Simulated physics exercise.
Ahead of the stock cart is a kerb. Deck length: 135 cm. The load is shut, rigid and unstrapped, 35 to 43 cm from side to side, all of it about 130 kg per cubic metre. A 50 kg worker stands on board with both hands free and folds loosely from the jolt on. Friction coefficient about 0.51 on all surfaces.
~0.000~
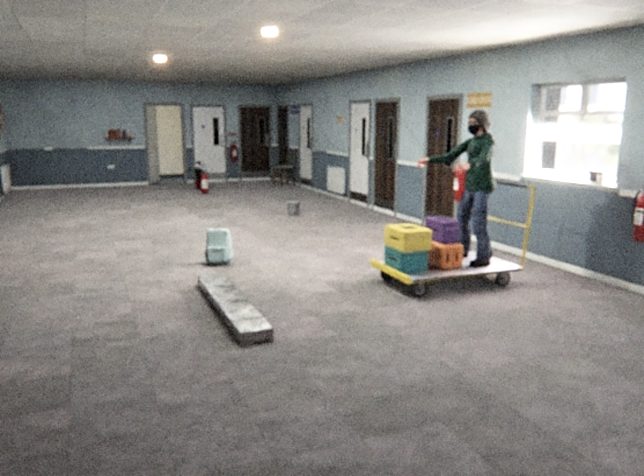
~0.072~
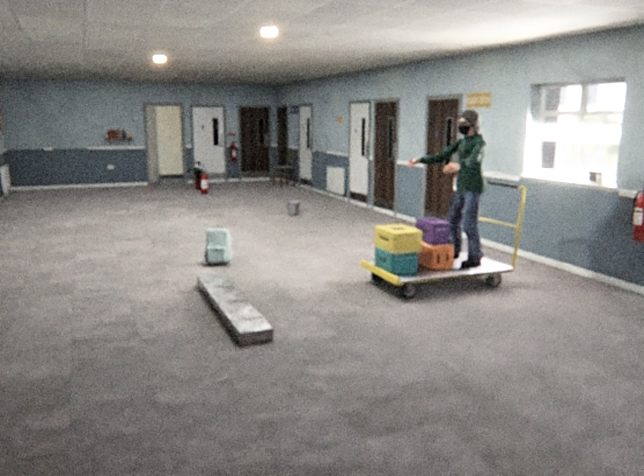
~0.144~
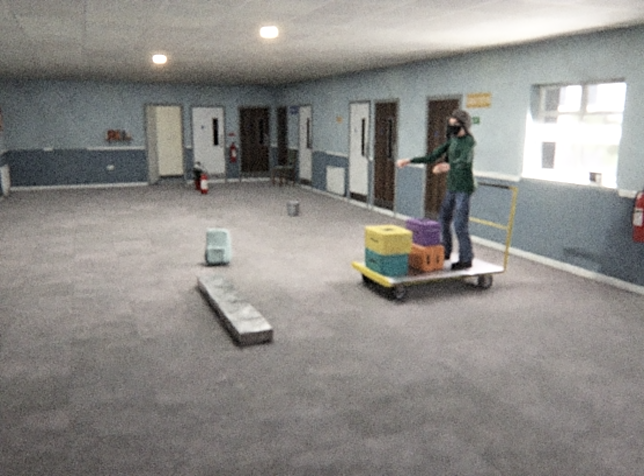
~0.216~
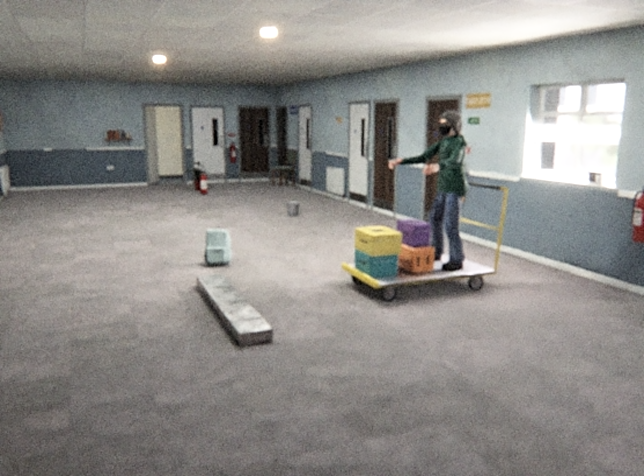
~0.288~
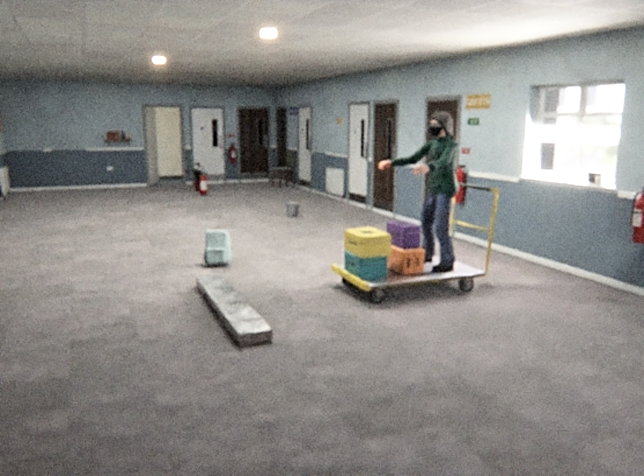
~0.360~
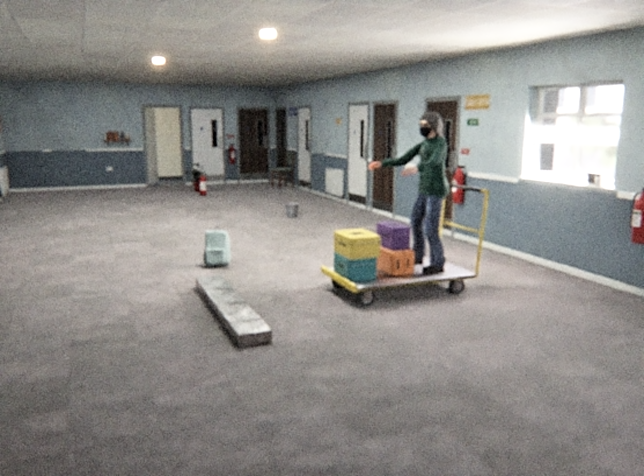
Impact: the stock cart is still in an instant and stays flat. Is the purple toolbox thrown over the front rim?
The purple toolbox remains on the deck at this speed.
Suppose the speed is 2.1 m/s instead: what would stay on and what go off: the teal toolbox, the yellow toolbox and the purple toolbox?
Then teal on, yellow off, purple off.
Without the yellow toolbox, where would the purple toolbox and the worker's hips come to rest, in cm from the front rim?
In that case purple 20 behind, hips 60 behind.
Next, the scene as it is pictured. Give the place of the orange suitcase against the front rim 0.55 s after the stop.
Some 45 cm behind it.
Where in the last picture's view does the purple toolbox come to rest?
Around (262, 248).
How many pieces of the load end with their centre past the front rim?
1 of them.
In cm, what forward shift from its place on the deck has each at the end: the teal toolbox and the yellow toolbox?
Forward: Teal 0, yellow 85.
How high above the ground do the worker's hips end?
About 60 cm.
The wheels strike at 1.02 s.
After 1.57 s the purple toolbox is 29 cm behind the rim, tilted 20°, near (262, 248) in the last picture's view.
After 2.02 s the purple toolbox is 29 cm behind the rim, tilted 20°, near (263, 248) in the last picture's view.
At rest, 2.8 s, past the rim, yellow toolbox; behind it, purple toolbox, teal toolbox, orange suitcase and the worker's hips.
